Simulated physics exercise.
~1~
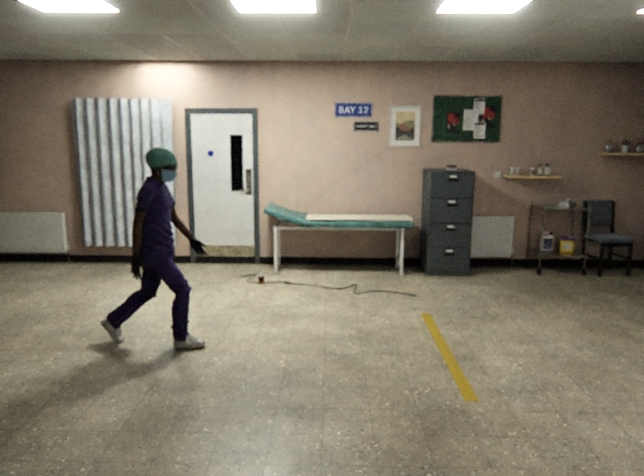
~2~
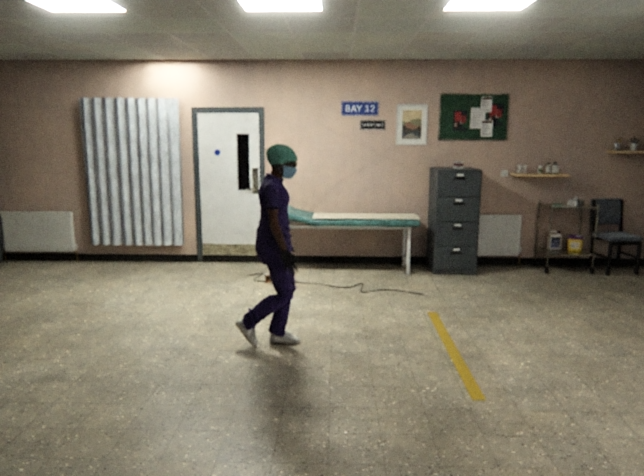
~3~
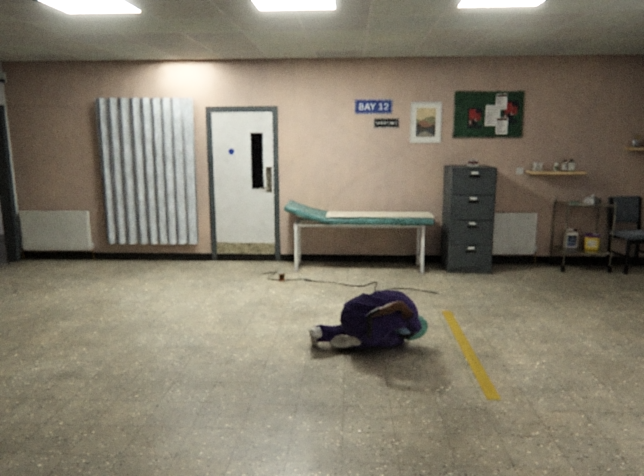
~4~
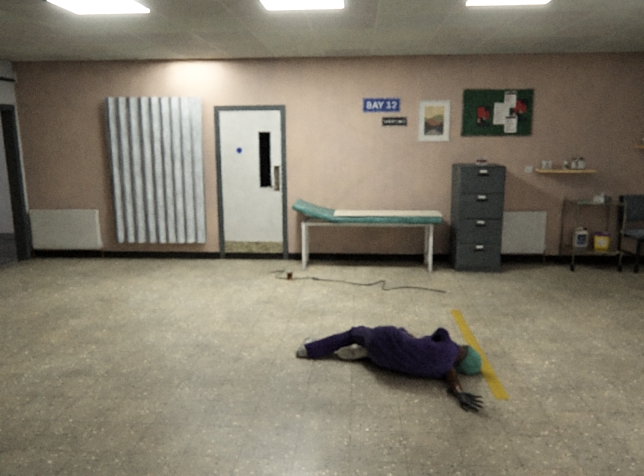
Person in purple scrubs and green cap walking right across a clinic room, dropping curled to the floor, then sprawling headfirst just short of yellow tape.
